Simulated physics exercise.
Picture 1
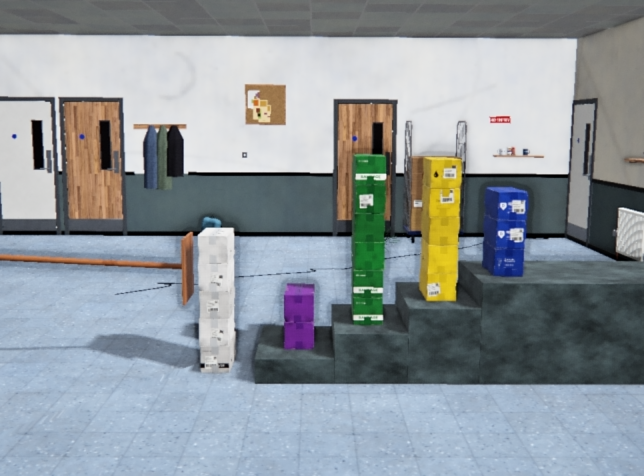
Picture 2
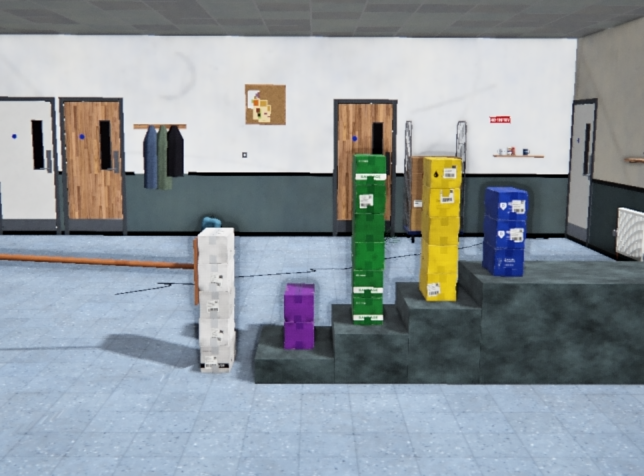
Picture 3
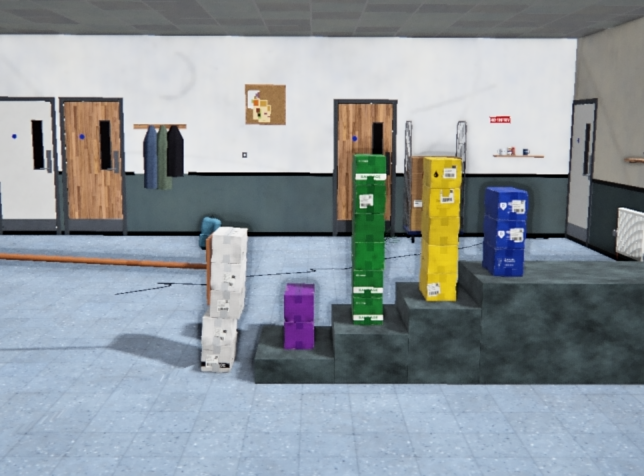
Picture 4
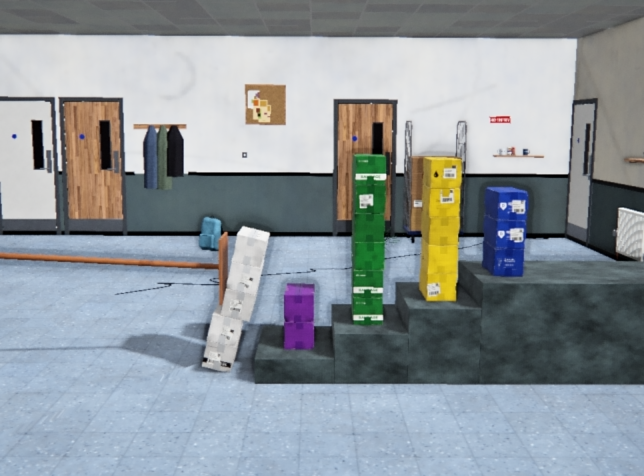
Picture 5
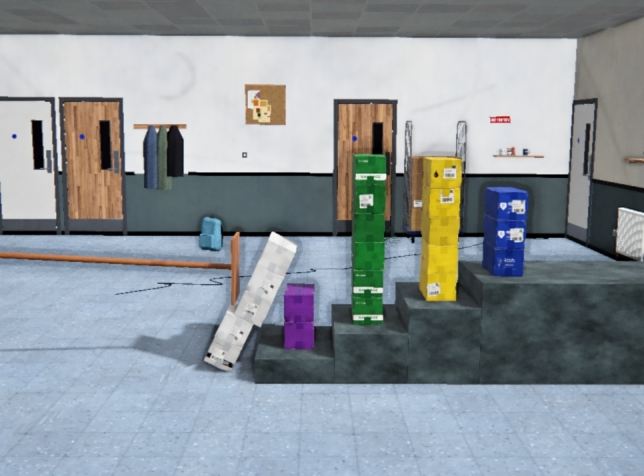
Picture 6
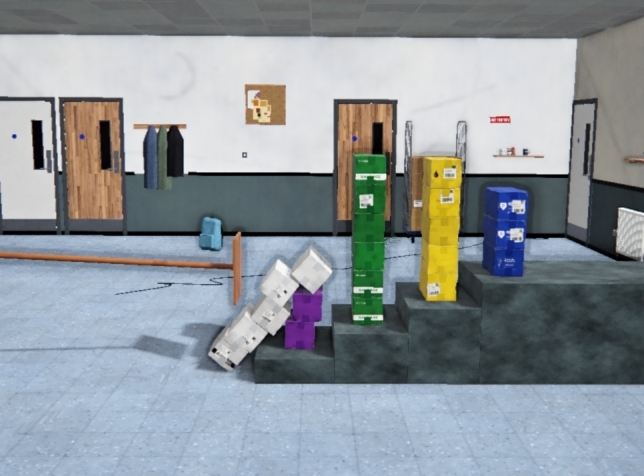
In a room with stepped blocks, an upright board on a long pole moved right into the upper half of a white box stack, which leaned over and bent against the purple boxes, nudging them slightly.
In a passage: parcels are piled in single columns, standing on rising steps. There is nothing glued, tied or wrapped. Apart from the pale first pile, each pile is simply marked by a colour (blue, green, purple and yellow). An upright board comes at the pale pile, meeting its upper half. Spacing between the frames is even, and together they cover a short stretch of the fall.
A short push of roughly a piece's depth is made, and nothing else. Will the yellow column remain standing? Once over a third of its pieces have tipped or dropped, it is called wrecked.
Yes.
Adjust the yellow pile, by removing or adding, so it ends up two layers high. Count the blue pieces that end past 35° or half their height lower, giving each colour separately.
Tally by colour - blue 0.
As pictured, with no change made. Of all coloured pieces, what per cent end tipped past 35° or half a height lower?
Some 0 in a hundred of them.
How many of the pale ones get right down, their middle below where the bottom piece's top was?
1 pale pieces.
Just after the last frame, 3 of the pale pile down; none of the 5 yellow parcels down (0 of 16 in all colours); top yellow parcel unmoved; top purple parcel tilted barely.
A moment on, 5 of the pale pile down; none of the 5 yellow parcels down (0 of 16 in all colours); top yellow parcel unmoved; top purple parcel tilted a little.
When it is over, 5 of the pale pile down; none of the 5 yellow parcels down (0 of 16 in all colours); top yellow parcel unmoved; top purple parcel tilted clearly. In pixels of the last frame, middles, top yellow parcel near (442, 172), top purple parcel near (318, 302).
